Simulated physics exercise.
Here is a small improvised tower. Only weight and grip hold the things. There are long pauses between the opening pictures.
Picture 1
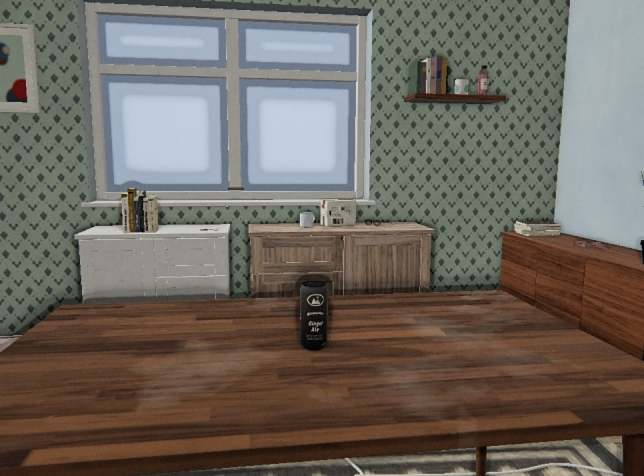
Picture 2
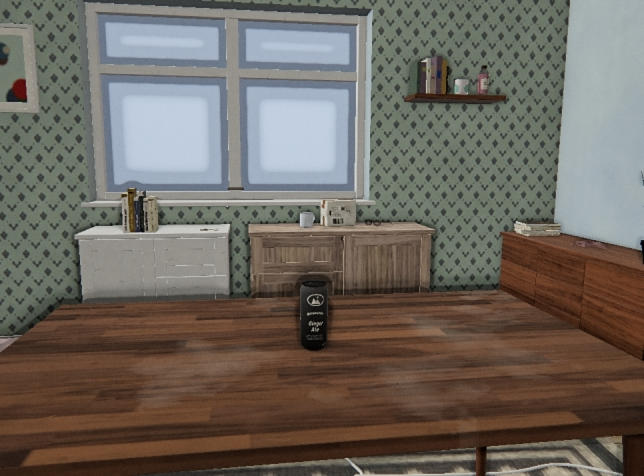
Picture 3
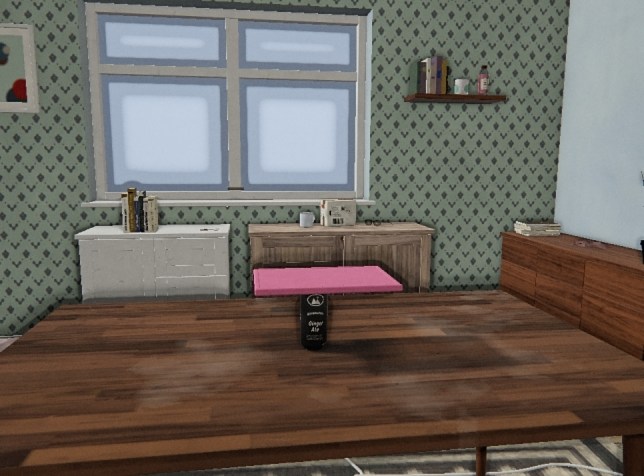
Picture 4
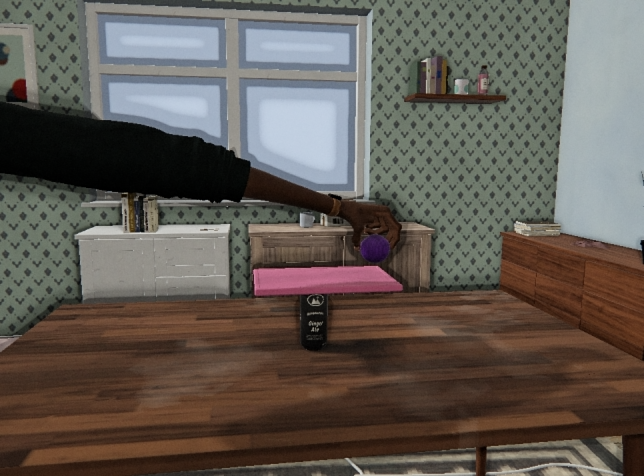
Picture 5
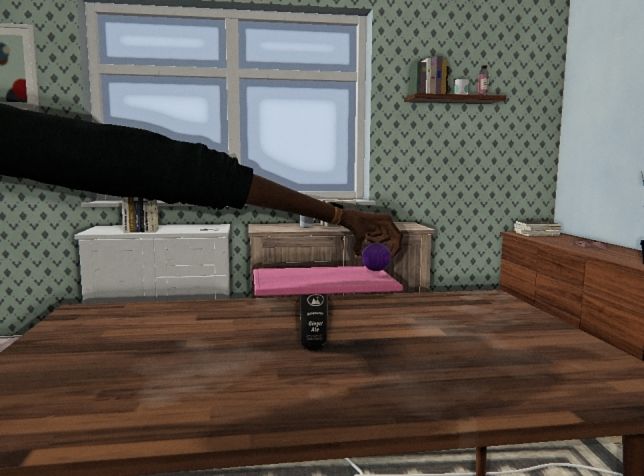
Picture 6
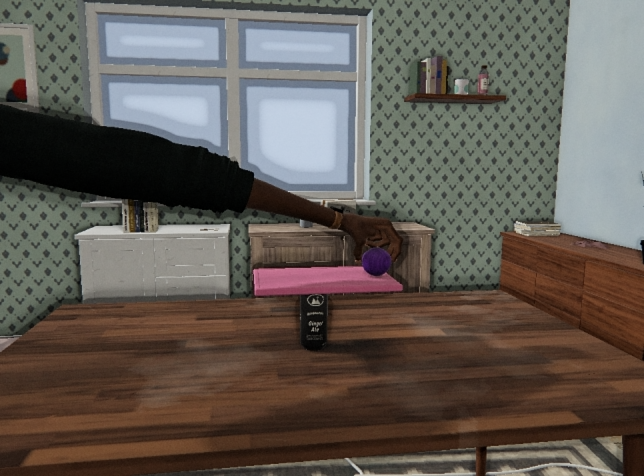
A hand lowers a purple onion onto the right side of a pink board atop a black can.
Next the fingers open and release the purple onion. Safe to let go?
The stack gives way.
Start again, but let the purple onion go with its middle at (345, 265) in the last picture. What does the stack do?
Then it comes apart.
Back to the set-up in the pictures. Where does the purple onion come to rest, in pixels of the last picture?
Near (395, 332).
Then, 0.40 s later than the last frame, purple onion now fallen; pink lid tilted by 53°.
Then, 0.70 s later than the last frame, pink lid tilted by 54°; black can tilted by 7°.
Then, 1.00 s later than the last frame, pink lid now fallen; black can tilted by 73°.
When it is over, fallen, black can, pink lid and purple onion. End places, in pixels of the last picture, purple onion near (395, 332). The stack loses its balance.
